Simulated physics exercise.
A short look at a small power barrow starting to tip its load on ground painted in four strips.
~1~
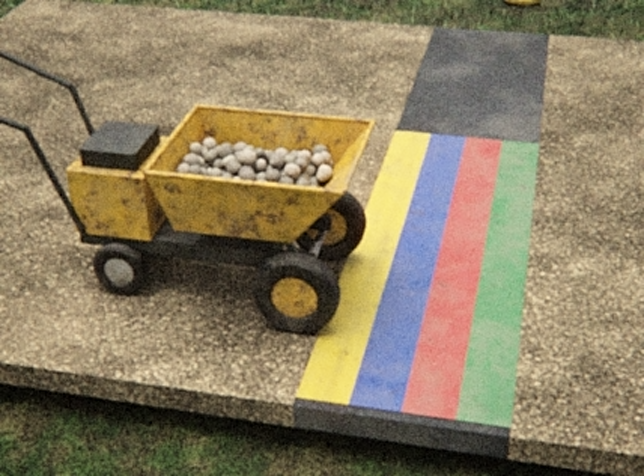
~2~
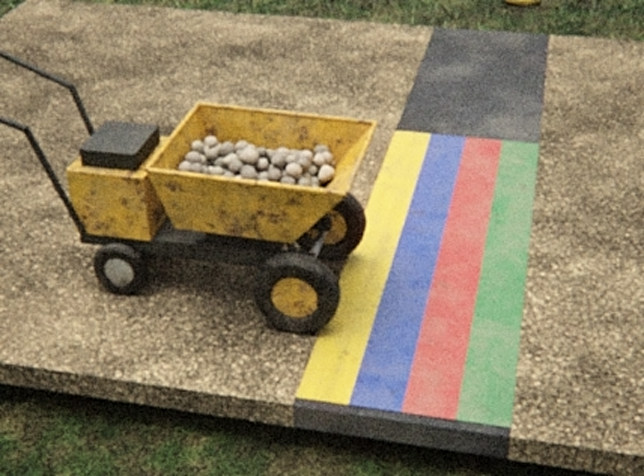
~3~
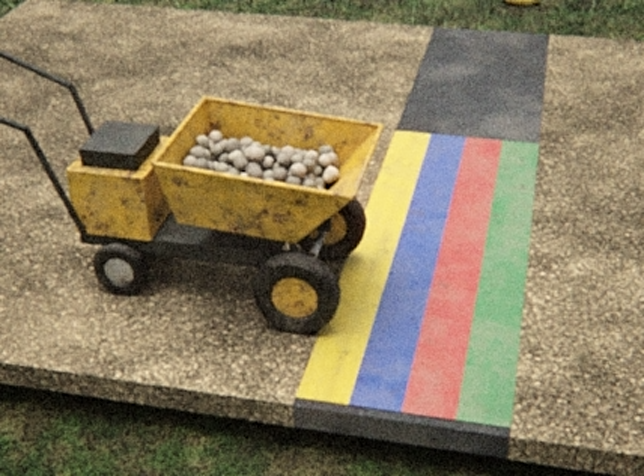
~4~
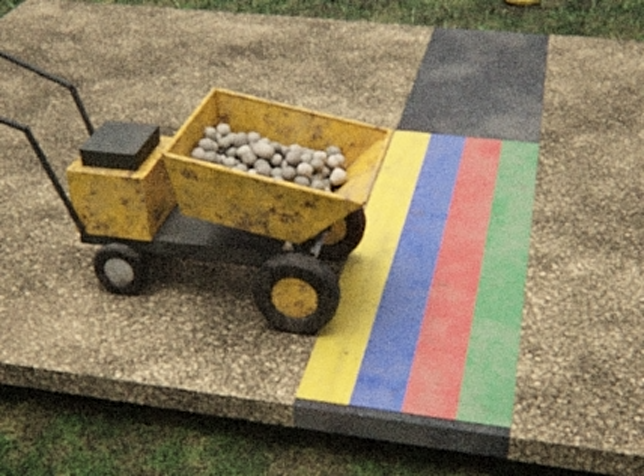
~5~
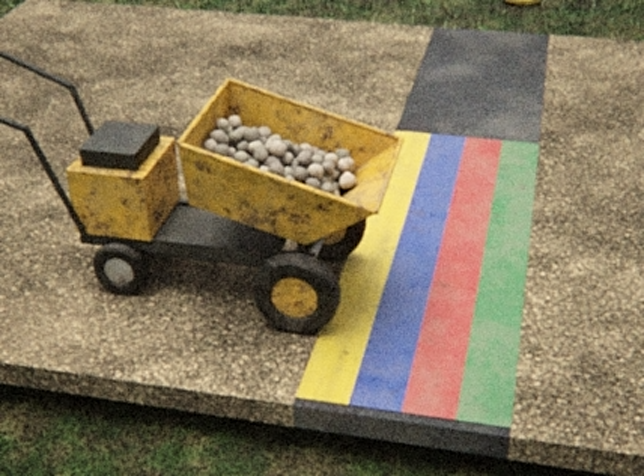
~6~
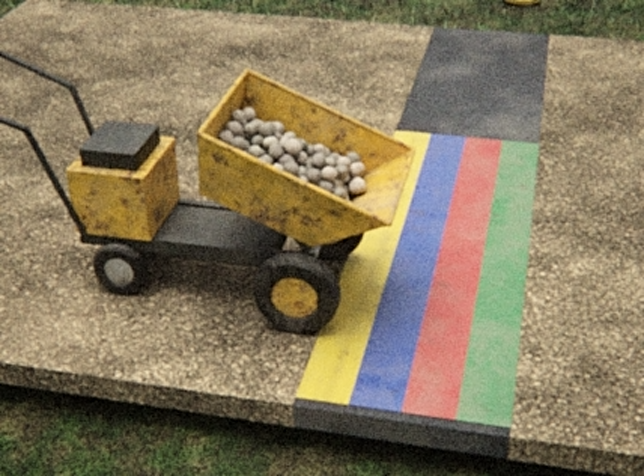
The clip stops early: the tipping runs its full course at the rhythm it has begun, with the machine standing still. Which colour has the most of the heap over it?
The green one gets the largest share.
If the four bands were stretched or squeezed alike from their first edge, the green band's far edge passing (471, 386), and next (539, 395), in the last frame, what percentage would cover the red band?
Near 0 % and 30 %.
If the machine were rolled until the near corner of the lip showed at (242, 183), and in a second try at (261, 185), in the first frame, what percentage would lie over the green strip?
About 10 and 10 per cent.
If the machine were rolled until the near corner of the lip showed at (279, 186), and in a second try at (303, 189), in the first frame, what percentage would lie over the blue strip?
In turn 30 and 10 in a hundred.
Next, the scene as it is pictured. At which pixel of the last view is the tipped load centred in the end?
At about (500, 306).
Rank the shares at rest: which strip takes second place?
Second comes the strip in red.
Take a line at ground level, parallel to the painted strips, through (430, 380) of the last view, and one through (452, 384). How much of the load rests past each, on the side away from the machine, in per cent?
Near 70 % and 60 %.
Soon after the last picture, skip tipped steeply; all in the skip.
A little later, skip tipped right over; about two thirds in the skip; about a quarter over the red strip; about a quarter over the green strip; a stray few off the paint.
Later still, skip tipped right over; about a quarter in the skip; about a quarter over the red strip; about a third over the green strip; about a quarter off the paint.
At rest, skip tipped right over; about a quarter in the skip; none over the yellow strip; none over the blue strip; about a quarter over the red strip; about a third over the green strip; about a quarter off the paint.
